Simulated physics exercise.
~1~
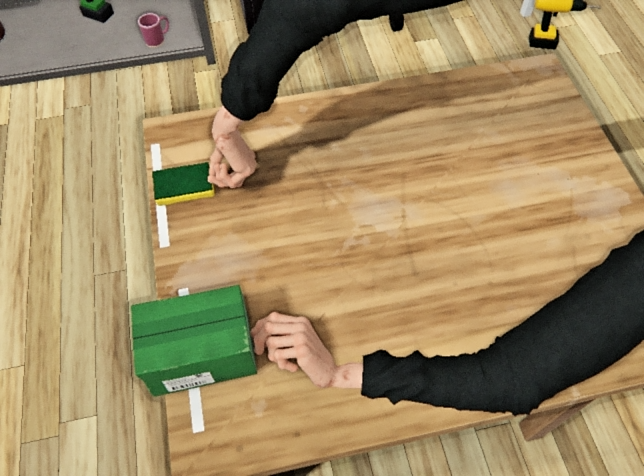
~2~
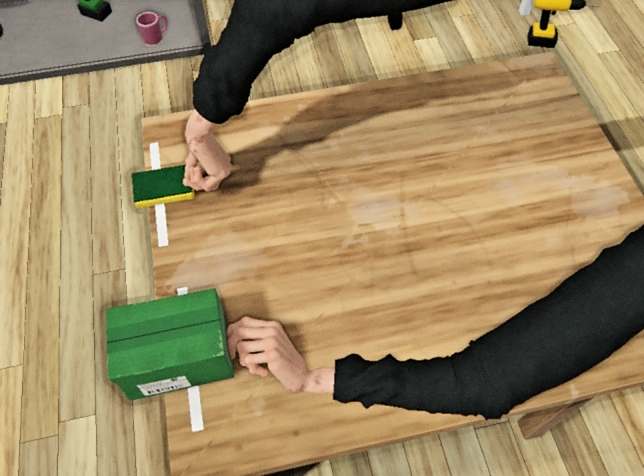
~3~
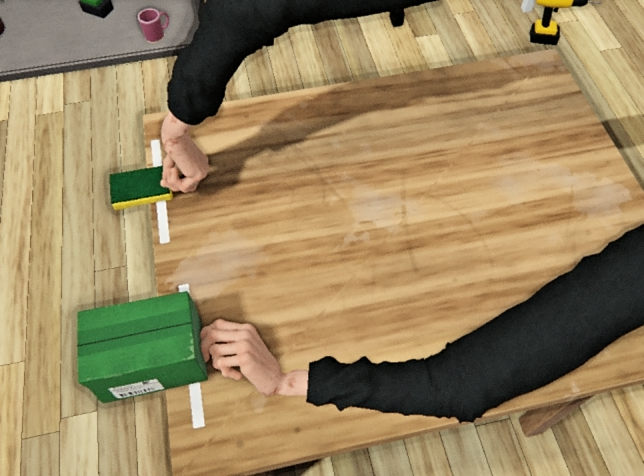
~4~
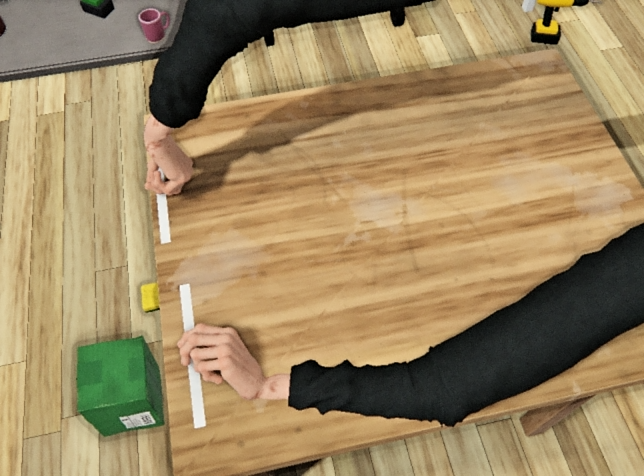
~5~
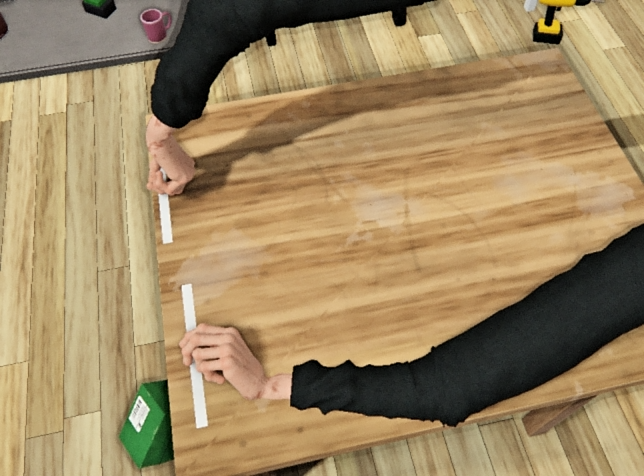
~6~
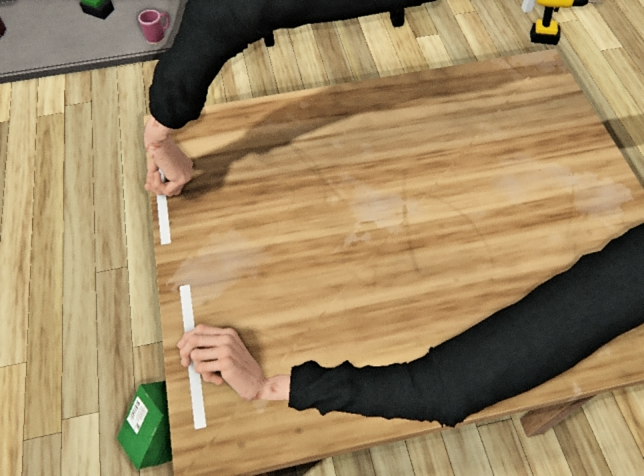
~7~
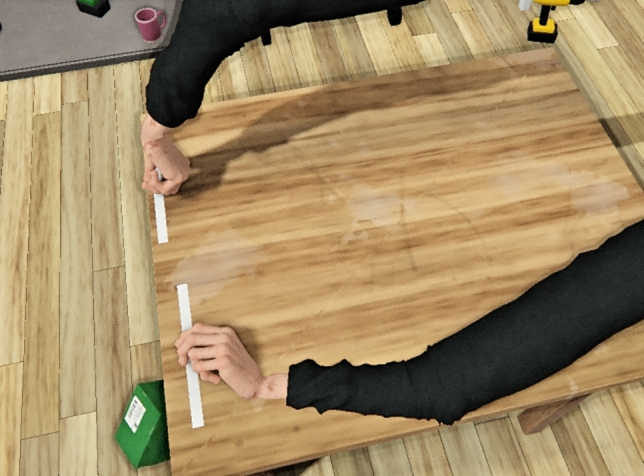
On a wooden table with tape strips near its left edge, two hands slowly pushed a green box and a green-topped yellow sponge leftward past the tape until both fell off, the box ending tipped on the floor and the sponge out of sight.
